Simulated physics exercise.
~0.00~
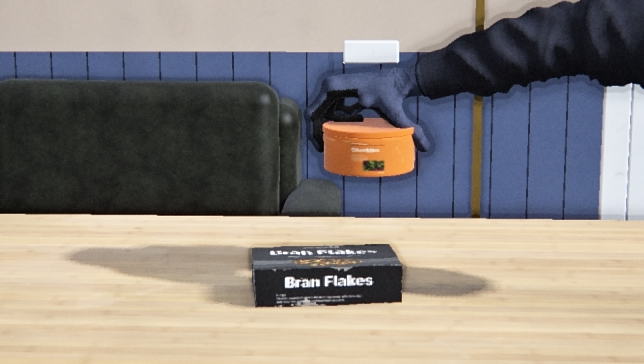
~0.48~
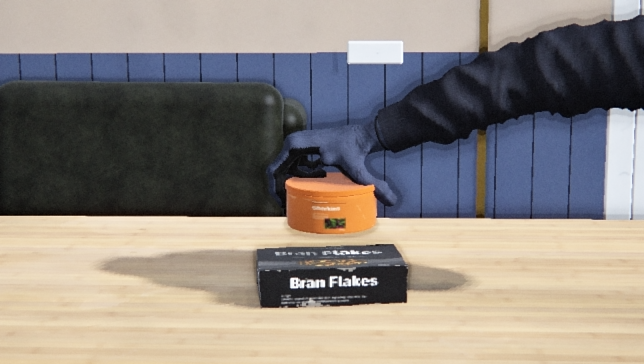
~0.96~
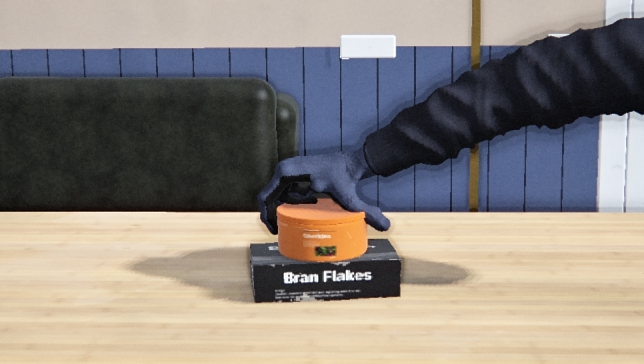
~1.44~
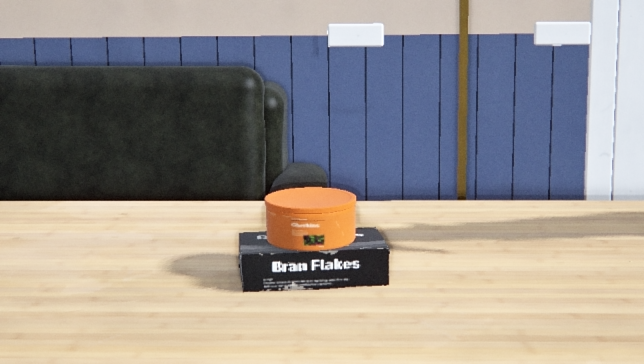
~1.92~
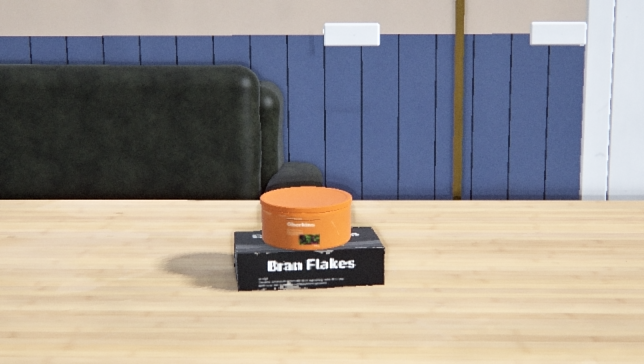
A dark-gloved hand in a black sleeve reaches in from the right, holding an orange tub above a pale wooden table, seen from the front by a slightly swaying camera. A black Bran Flakes packet lies on the table, with a dark padded seat at the left and blue panelling behind. The hand moves the tub left and down, then lowers it onto the top of the packet. It lets go and withdraws, leaving the table clear of the arm. The tub stays resting on the packet, and the small pile holds, with neither object shifting.
